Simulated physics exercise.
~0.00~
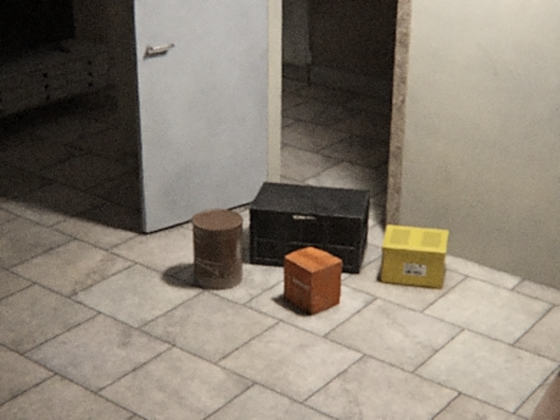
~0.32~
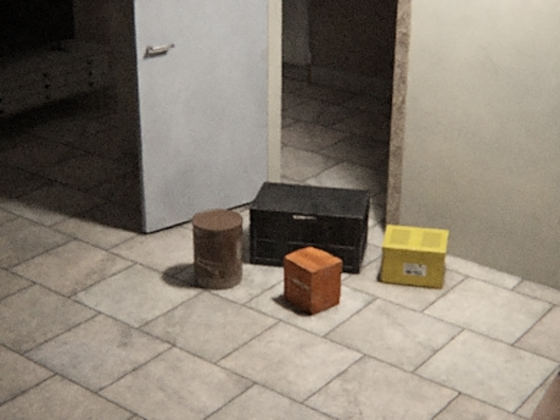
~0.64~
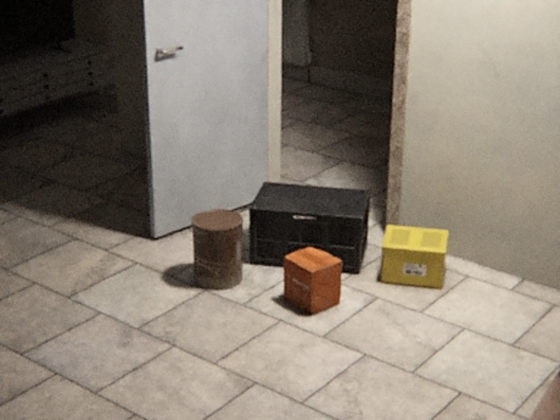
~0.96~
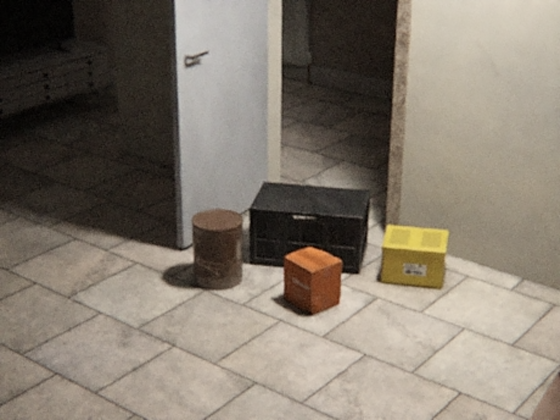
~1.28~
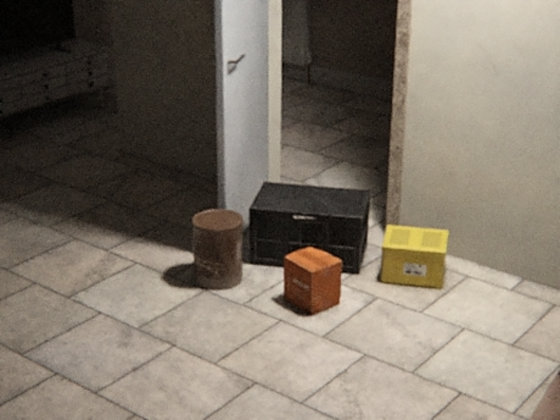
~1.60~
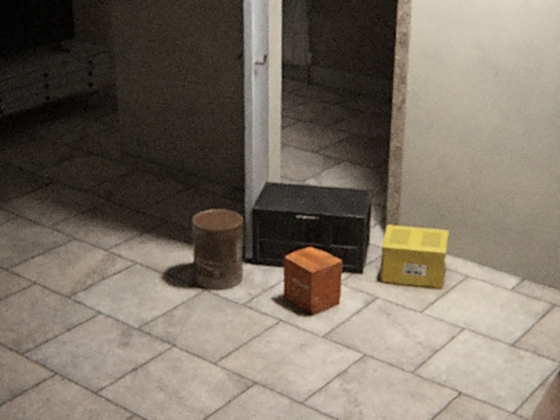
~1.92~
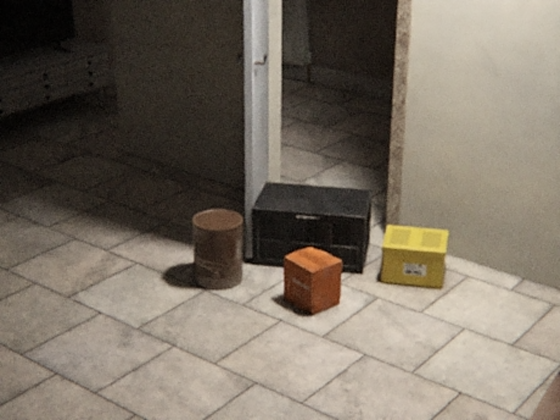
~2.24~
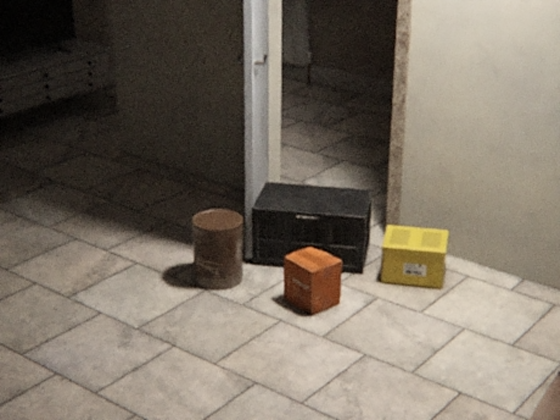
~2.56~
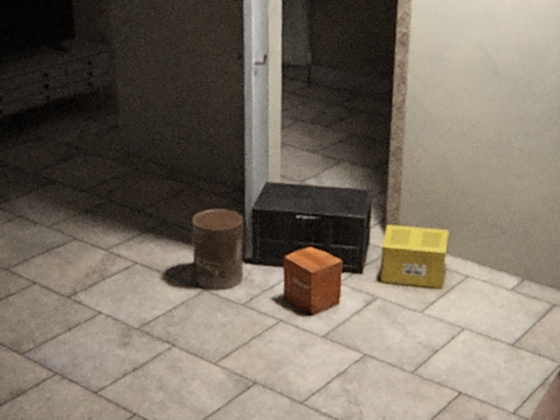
The clip shows a pale door standing open behind a brown pail, a black chest, an orange box and a yellow tote on a tiled floor. The door swings partway toward closing, then stops at the chest, still ajar, while the four objects stay in place.
